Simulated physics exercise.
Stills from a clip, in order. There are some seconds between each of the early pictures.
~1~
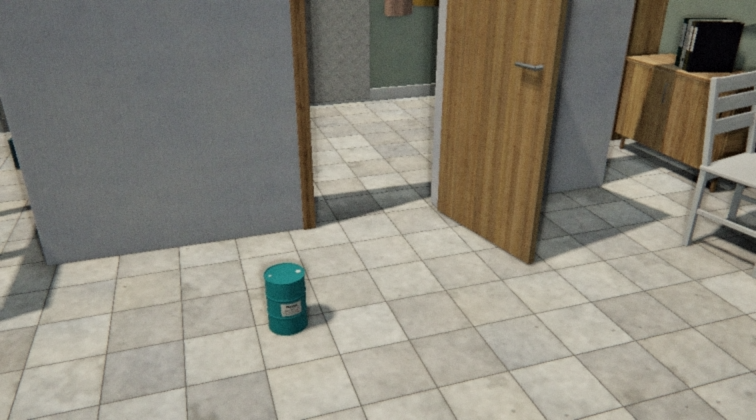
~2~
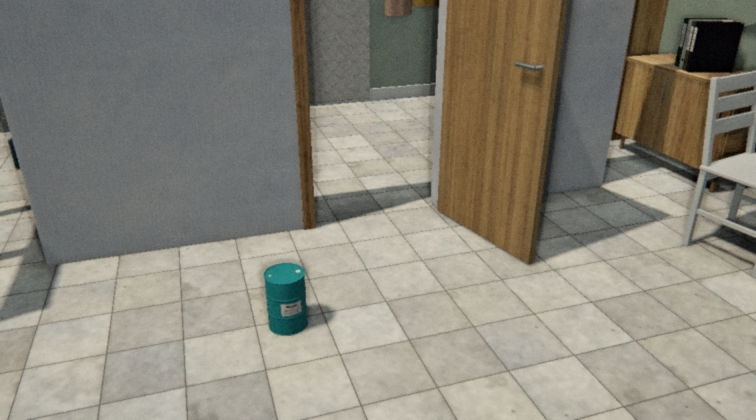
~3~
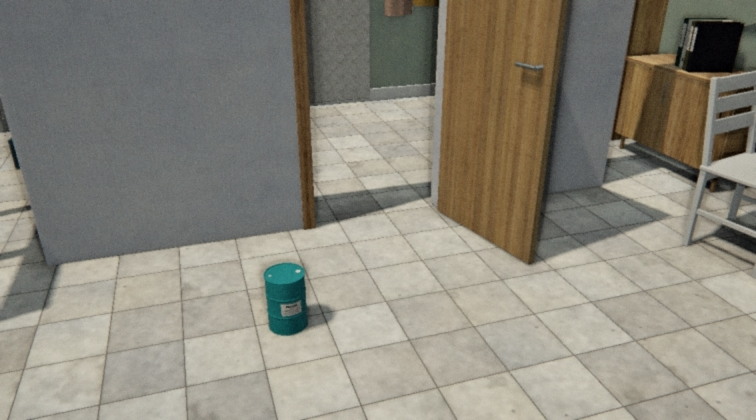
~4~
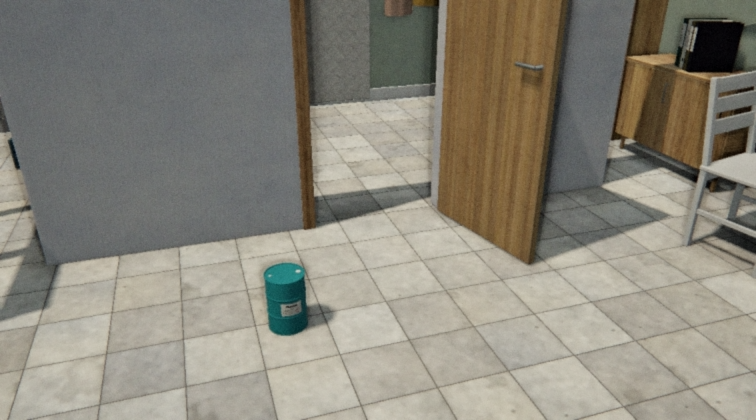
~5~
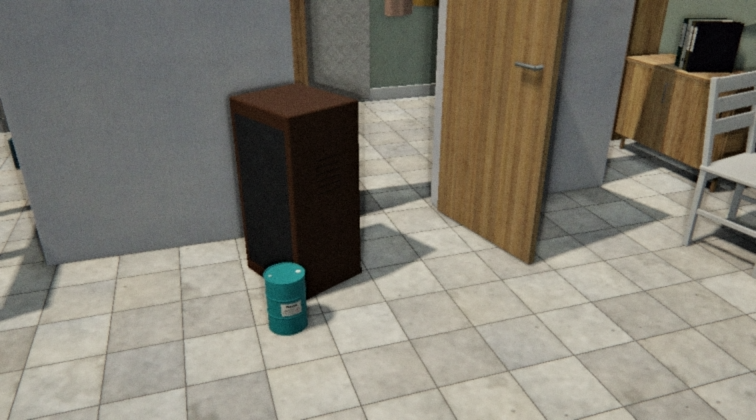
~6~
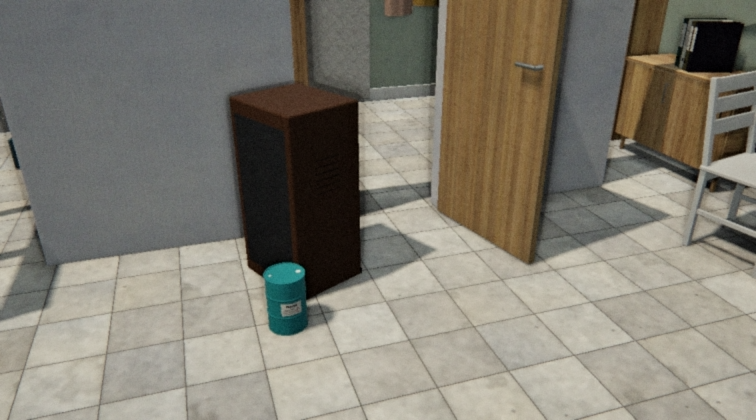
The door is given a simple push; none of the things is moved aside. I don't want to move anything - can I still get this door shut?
Yes, likely result: Gap gone.
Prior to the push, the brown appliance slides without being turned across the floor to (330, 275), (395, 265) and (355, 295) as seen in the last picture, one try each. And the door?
First try: It closes; second try: It jams; third try: It shuts.
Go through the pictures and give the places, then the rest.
In the first picture, door wide open and still; turquoise canister (286, 299).
In the second picture, door wide open and still; turquoise canister (286, 299).
In the third picture, door wide open and still; turquoise canister (286, 299).
In the fourth picture, door wide open and still; turquoise canister (286, 299).
In the fifth picture, door wide open and still; turquoise canister (286, 299).
In the sixth picture, door wide open and still; brown appliance (299, 190); turquoise canister (286, 299).
Then, 0.60 s after the last picture, door 89° open.
Then, 1.10 s after the last picture, door 61° open.
Then, 1.50 s after the last picture, door 36° open.
Then, 1.90 s after the last picture, door 9° open.
At rest, door 0° open; both in place. Seen from the same camera at the end, brown appliance near (299, 190).
